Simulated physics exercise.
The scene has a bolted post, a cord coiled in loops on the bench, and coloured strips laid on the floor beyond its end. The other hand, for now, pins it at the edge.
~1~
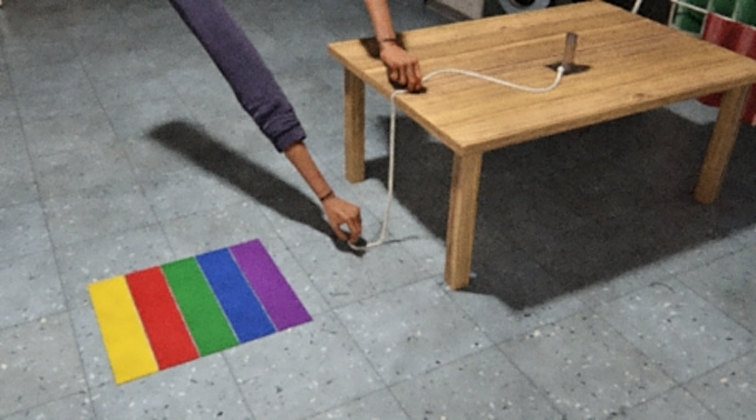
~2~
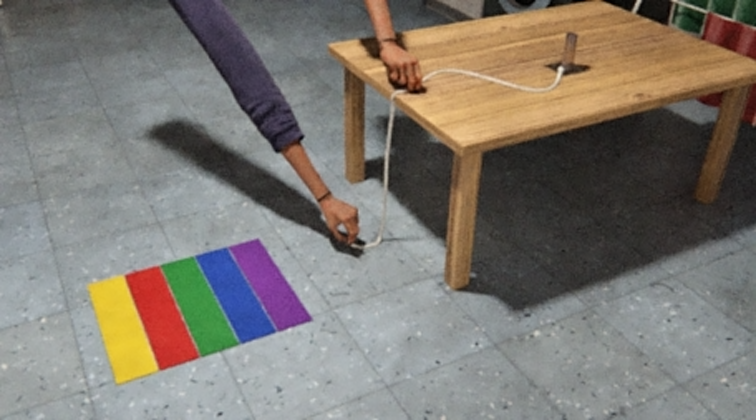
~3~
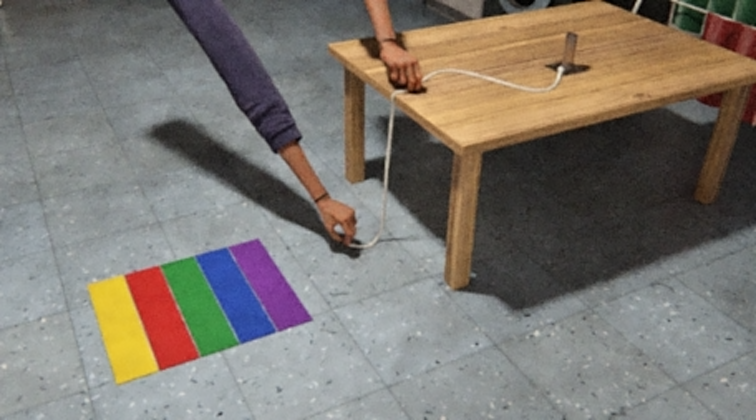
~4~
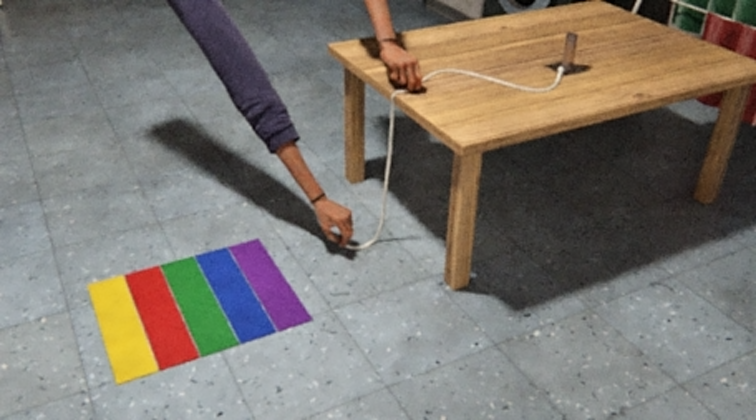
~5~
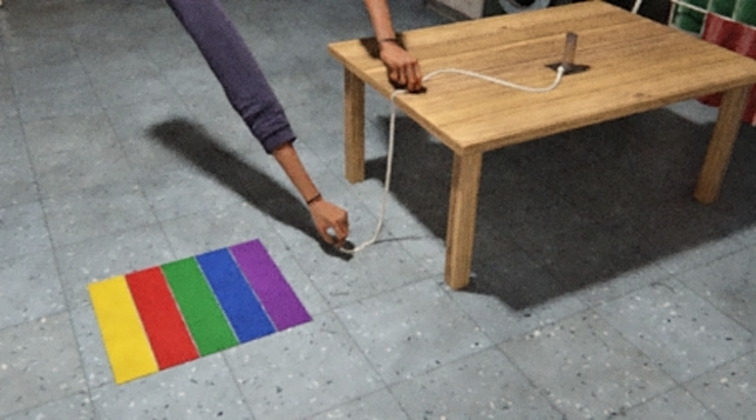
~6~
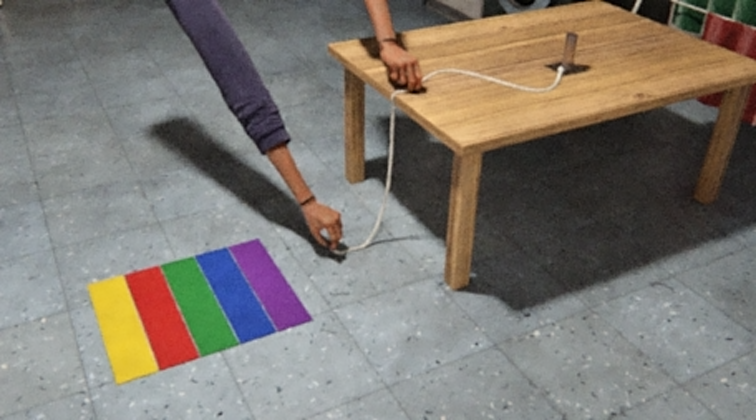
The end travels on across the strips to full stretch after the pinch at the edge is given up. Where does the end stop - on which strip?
On the red strip.
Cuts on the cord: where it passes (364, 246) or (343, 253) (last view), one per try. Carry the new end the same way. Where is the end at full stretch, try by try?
It would end up close to (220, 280), then close to (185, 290).
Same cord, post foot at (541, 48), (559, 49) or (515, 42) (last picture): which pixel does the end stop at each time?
Try by try: (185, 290), (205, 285) and (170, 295).
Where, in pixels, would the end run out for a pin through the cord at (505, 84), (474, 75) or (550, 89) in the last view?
(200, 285), (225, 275), (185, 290).
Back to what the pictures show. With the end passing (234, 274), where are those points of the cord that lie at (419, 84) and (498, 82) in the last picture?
The first one ends up at (390, 131) and the second one at (462, 83).
Early on, end near (234, 274); over blue.
Midway, end near (188, 288); over green.
At the end of the slack, end near (162, 295); over red. The end stops over the red strip.
